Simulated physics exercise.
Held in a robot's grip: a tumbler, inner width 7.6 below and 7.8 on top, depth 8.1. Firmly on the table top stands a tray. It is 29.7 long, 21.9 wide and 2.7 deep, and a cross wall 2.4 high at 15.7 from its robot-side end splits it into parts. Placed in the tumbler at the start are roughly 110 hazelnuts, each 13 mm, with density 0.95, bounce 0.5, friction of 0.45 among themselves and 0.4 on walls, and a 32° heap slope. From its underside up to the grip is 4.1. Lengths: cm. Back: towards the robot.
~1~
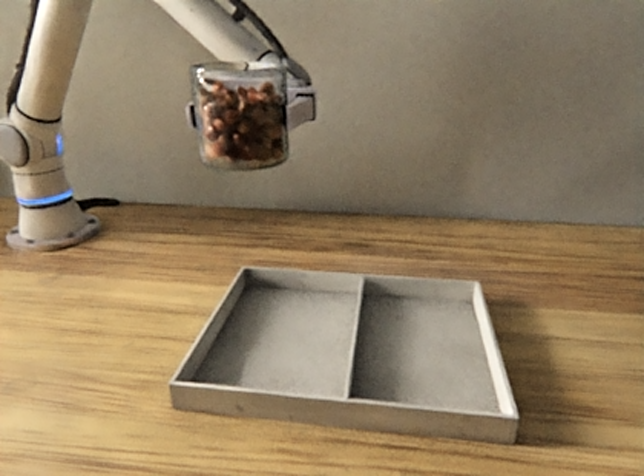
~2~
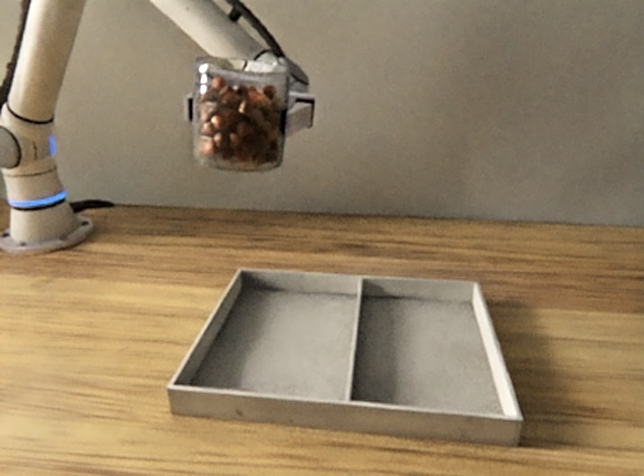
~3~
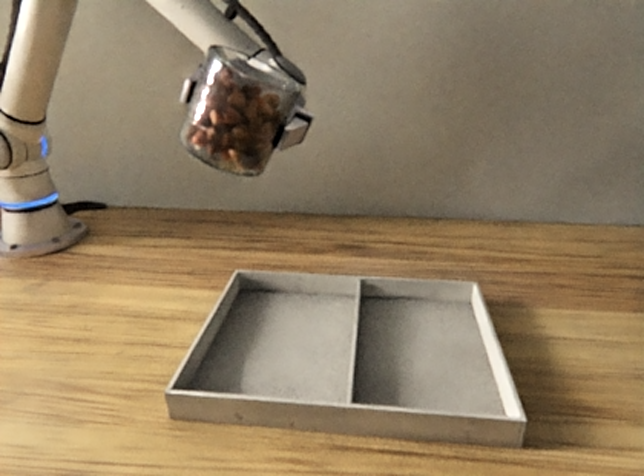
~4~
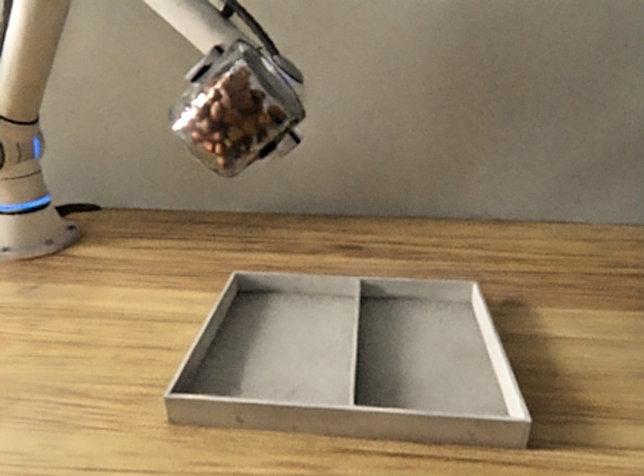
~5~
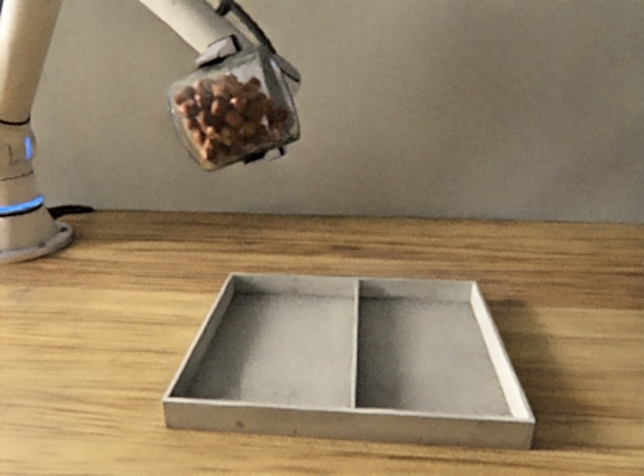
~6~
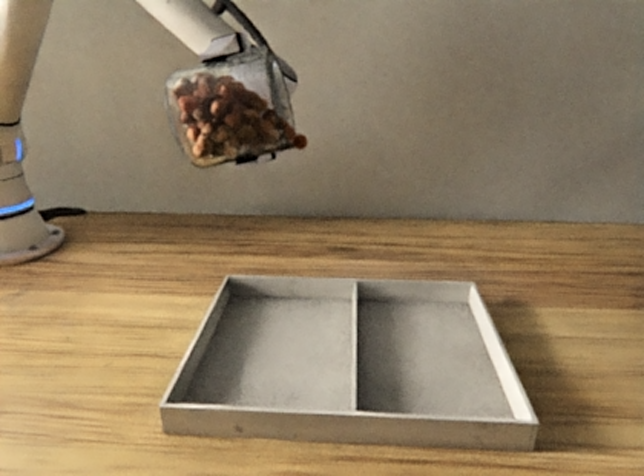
In the video, a robot arm holds a clear tumbler of hazelnuts above a wooden table with a divided grey tray, then steadily tilts it until it lies nearly sideways, the nuts shifting toward its rim on the right.
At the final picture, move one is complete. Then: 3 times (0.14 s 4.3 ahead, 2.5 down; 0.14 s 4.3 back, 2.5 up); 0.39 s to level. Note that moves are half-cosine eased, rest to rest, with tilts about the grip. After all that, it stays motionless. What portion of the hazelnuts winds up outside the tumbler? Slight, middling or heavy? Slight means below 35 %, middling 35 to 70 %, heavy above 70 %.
Middling.
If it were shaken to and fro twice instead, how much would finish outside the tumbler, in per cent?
Approx. 40 per cent.
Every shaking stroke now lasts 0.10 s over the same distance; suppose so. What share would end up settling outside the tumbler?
In that case it would be near 55 percent.
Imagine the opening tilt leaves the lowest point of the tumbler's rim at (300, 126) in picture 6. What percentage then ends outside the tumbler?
The share is about 5 percent.
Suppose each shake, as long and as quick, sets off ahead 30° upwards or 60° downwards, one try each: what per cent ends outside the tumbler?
Result: Approx. 80 % and 15 %, one try each.
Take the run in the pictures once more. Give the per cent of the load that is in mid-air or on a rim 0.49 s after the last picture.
My guess is some 4 in a hundred.
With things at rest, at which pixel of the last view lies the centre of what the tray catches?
I'd point to somewhere near (342, 348).
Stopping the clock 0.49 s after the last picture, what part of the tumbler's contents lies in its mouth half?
Around 60 per cent of it.
Then, 0.49 s after the last picture, tilted 76° forward, highest piece 24 above the table; 87 in the tumbler, 13 in the robot-side part, 9 in the far-side part, 4 in flight or on a rim.
Then, 0.98 s after the last picture, tilted 53° forward, highest piece 26 above the table; 60 in the tumbler, 24 in the robot-side part, 24 in the far-side part, 1 on the table or floor, 4 in flight or on a rim.
Then, 1.43 s after the last picture, level, highest piece 26 above the table; 58 in the tumbler, 30 in the robot-side part, 24 in the far-side part, 1 on the table or floor.
Then, 2.48 s after the last picture, level, highest piece 26 above the table; 58 in the tumbler, 30 in the robot-side part, 24 in the far-side part, 1 on the table or floor.
Final count, 58 in the tumbler, 30 in the robot-side part, 24 in the far-side part, 1 on the table or floor. That is 49 % outside the tumbler.
